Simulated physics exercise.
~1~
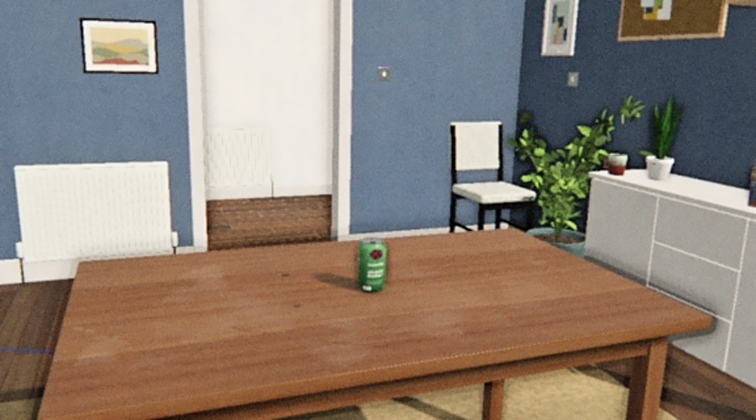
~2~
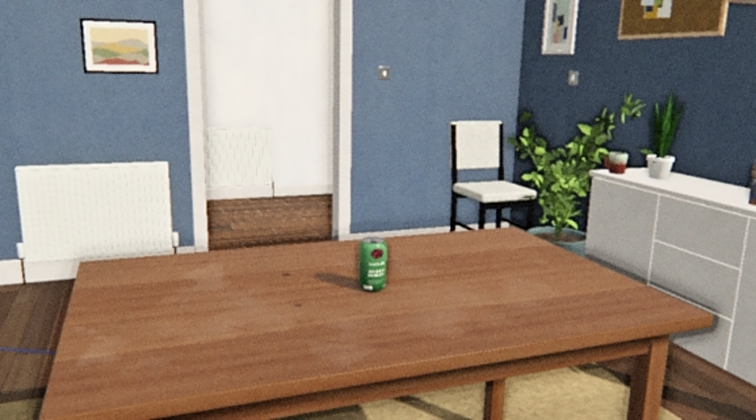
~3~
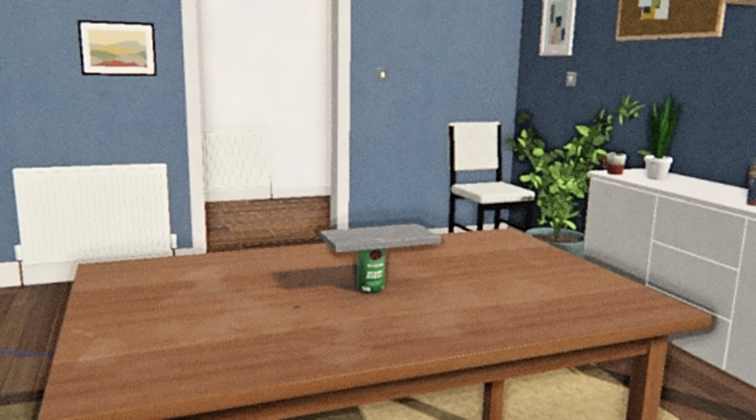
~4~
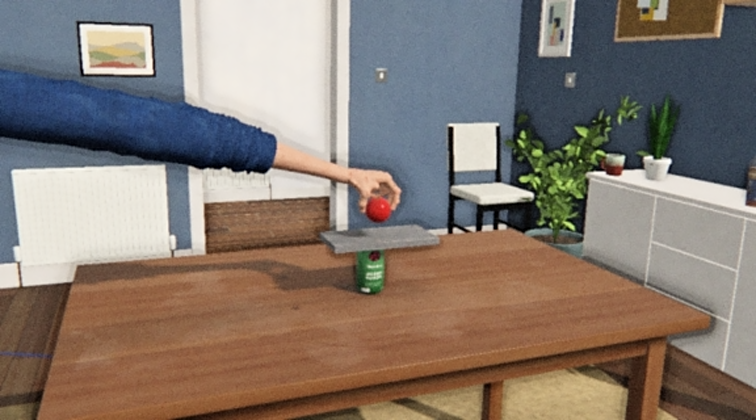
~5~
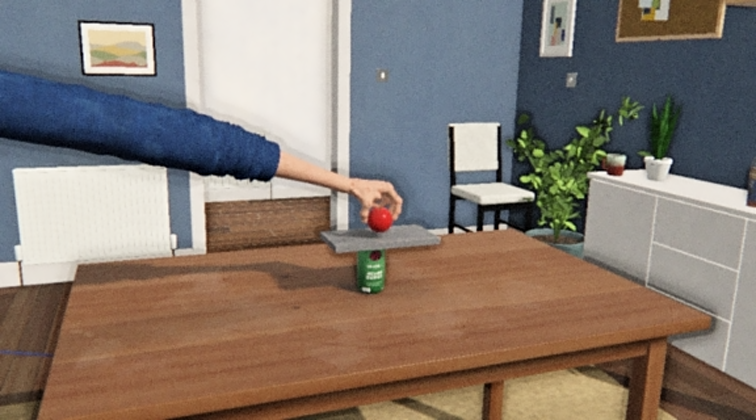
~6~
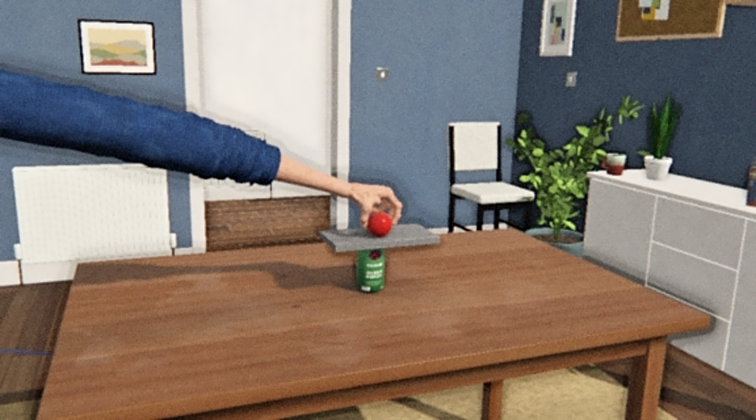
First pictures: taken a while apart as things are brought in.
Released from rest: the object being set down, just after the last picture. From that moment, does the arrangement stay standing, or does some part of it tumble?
Pretty clearly, it is secure there.
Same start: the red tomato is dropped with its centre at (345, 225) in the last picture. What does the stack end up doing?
The stack then stays standing.
Then, 0.30 s later than the last frame, all is still.
Then, 0.70 s later than the last frame, red tomato resting near (379, 225).
When it is over, all 3 as before. End places, in pixels of the last picture, red tomato near (379, 225). The stack stays up.
